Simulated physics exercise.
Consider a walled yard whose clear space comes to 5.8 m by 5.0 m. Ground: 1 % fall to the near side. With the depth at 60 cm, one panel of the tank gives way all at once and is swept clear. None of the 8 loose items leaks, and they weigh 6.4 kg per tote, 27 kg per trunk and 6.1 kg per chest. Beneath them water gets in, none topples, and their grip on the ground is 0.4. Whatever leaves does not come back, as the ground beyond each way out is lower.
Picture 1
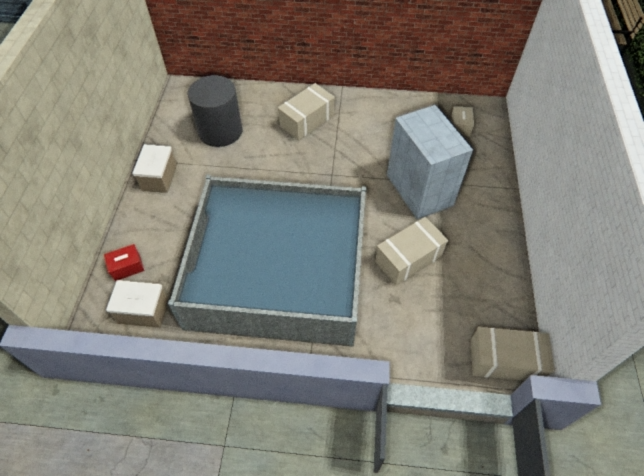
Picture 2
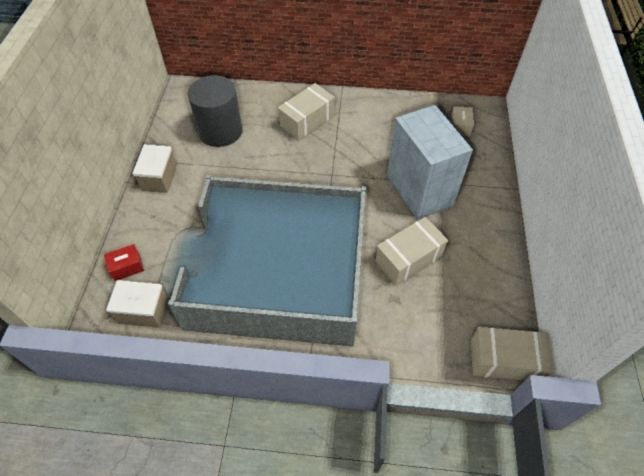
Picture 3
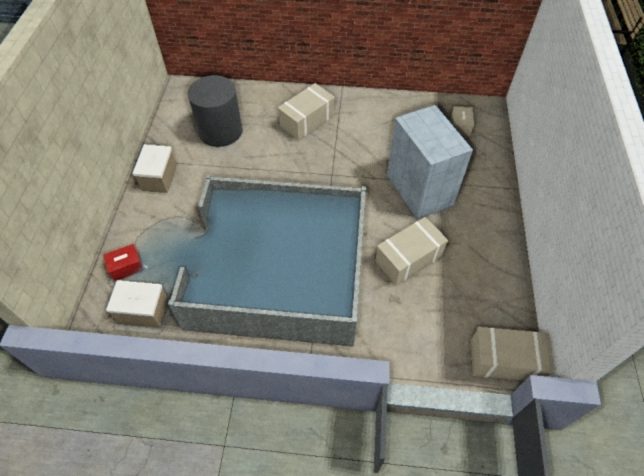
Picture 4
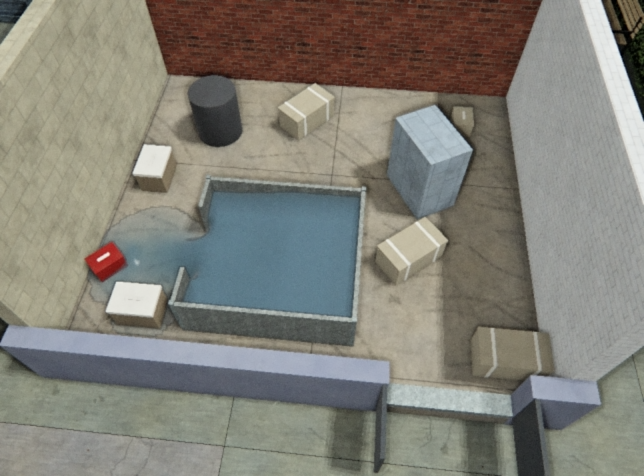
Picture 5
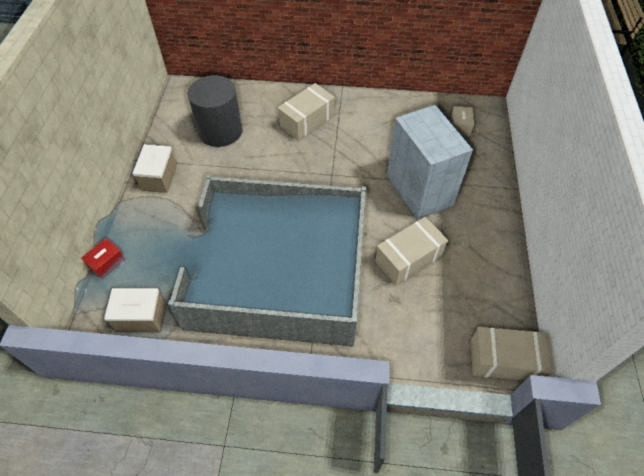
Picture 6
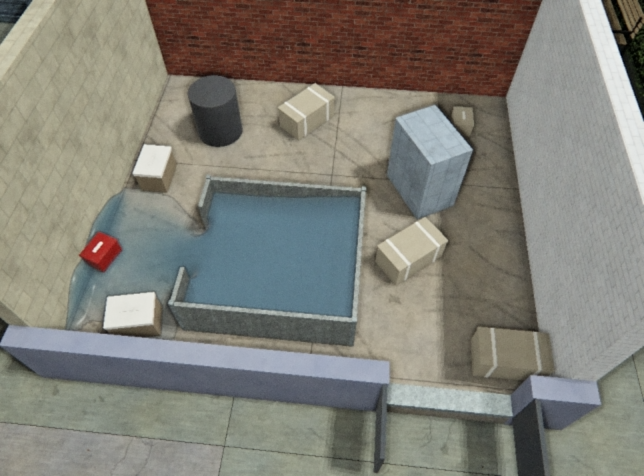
In a walled yard, part of the left side of a water-filled tank gave way, and water spread across the floor to the left wall, pushing a red box a short way toward it.
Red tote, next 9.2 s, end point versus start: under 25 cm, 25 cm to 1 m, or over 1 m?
It moves a long way.
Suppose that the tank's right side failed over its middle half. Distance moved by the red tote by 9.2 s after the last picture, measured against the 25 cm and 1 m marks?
From there, the red tote remains planted.
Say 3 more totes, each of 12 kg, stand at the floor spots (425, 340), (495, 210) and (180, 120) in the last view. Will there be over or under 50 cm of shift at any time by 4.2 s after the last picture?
Order as asked - not as far, not as far, farther.
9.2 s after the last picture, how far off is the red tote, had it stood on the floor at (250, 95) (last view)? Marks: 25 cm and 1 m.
I'd say it lands far off.
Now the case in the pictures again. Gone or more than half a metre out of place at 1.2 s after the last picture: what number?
2.
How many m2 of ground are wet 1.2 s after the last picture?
I'd estimate close to 10.0 m2.
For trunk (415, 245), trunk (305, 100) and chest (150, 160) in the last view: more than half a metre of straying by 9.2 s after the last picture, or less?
The first never reached the threshold, the second topped the threshold, and the third topped the threshold.
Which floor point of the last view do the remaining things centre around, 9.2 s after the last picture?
I'd say about (378, 232) in the last view.
Then, 1.2 s after the last picture the red tote is near (101, 208), 0.6 m from its start, afloat; 0 of 8 are out; 2 afloat.
Then, 3.8 s after the last picture the red tote is near (218, 70), 3.7 m from its start, afloat; 0 of 8 are out; 2 afloat.
Then, 6.2 s after the last picture the red tote is near (398, 116), 4.6 m from its start, aground; 0 of 8 are out; 3 afloat.
Then, 9.2 s after the last picture the red tote is near (499, 122), 5.8 m from its start, afloat; 0 of 8 are out; 4 afloat.
